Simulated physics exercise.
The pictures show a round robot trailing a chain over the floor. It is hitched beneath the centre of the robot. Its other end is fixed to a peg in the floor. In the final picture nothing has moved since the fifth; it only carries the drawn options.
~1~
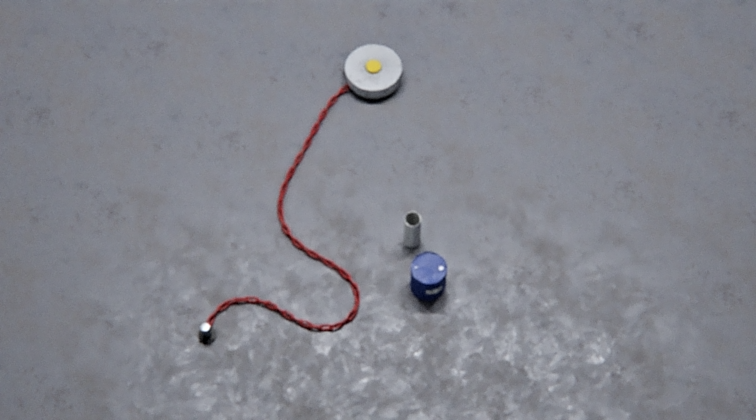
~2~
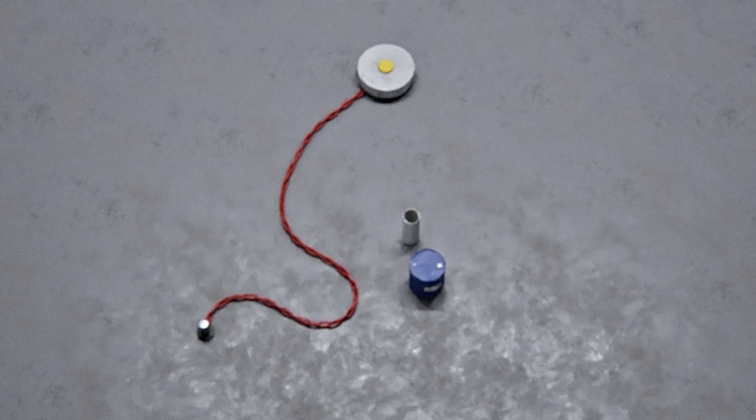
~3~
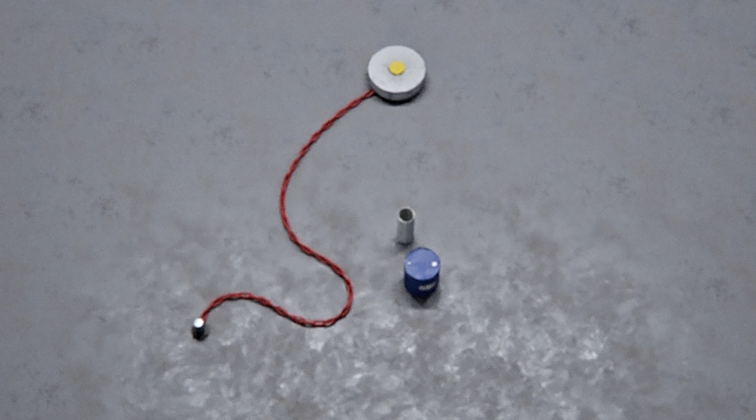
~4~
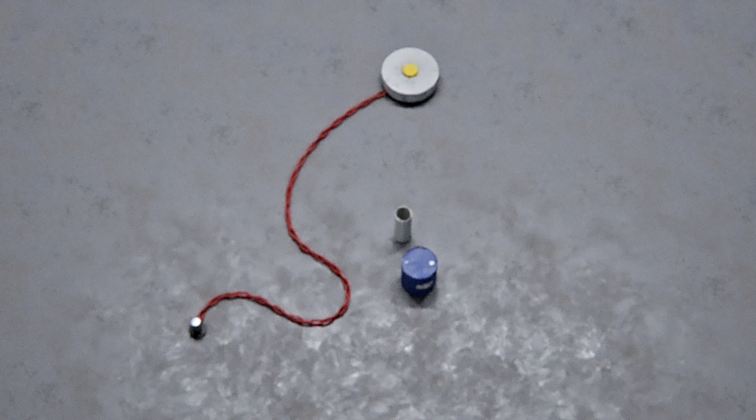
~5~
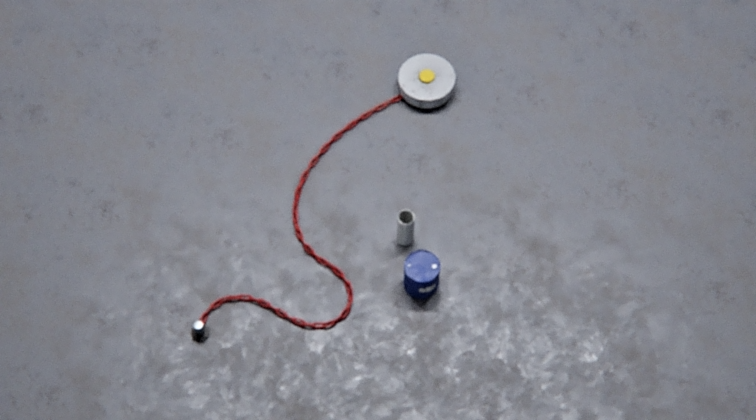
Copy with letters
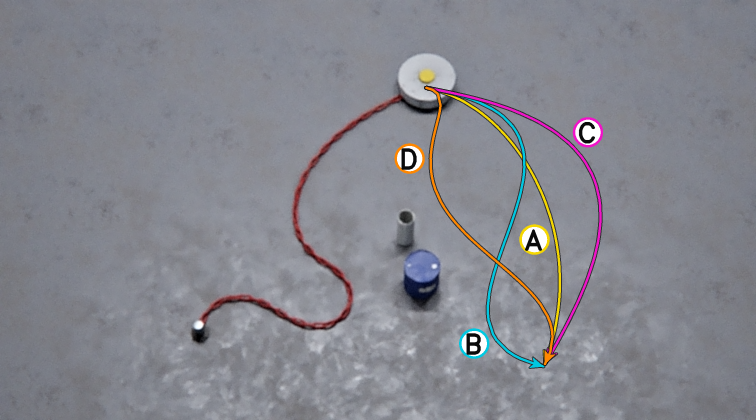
The clip opens on a round white robot with a yellow centre at the top of a grey floor, a red chain curving down from it to a small peg at lower left, near a white post and blue keg. The robot slides steadily a short way right, drawing the chain's upper part along.
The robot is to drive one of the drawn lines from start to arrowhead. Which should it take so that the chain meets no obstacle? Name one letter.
C.
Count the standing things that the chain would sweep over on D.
One.
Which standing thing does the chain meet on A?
It is the white post.
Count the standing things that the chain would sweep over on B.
It sweeps two.
On the marked copy, A from (426, 88) via (544, 198) to (545, 364); B from (426, 88) via (516, 211) to (544, 366); C from (426, 88) via (594, 180) to (546, 362); D from (426, 88) via (456, 224) to (545, 364).
Taking C. A third of the way, robot (566, 134), middle of the chain (348, 235).
Two thirds of the way, robot (592, 264), middle of the chain (364, 233).
When it is over, robot (545, 362), middle of the chain (366, 234); nothing has been touched.
As for the rest, A meets the white post; B meets the white post and blue keg; D meets the white post.
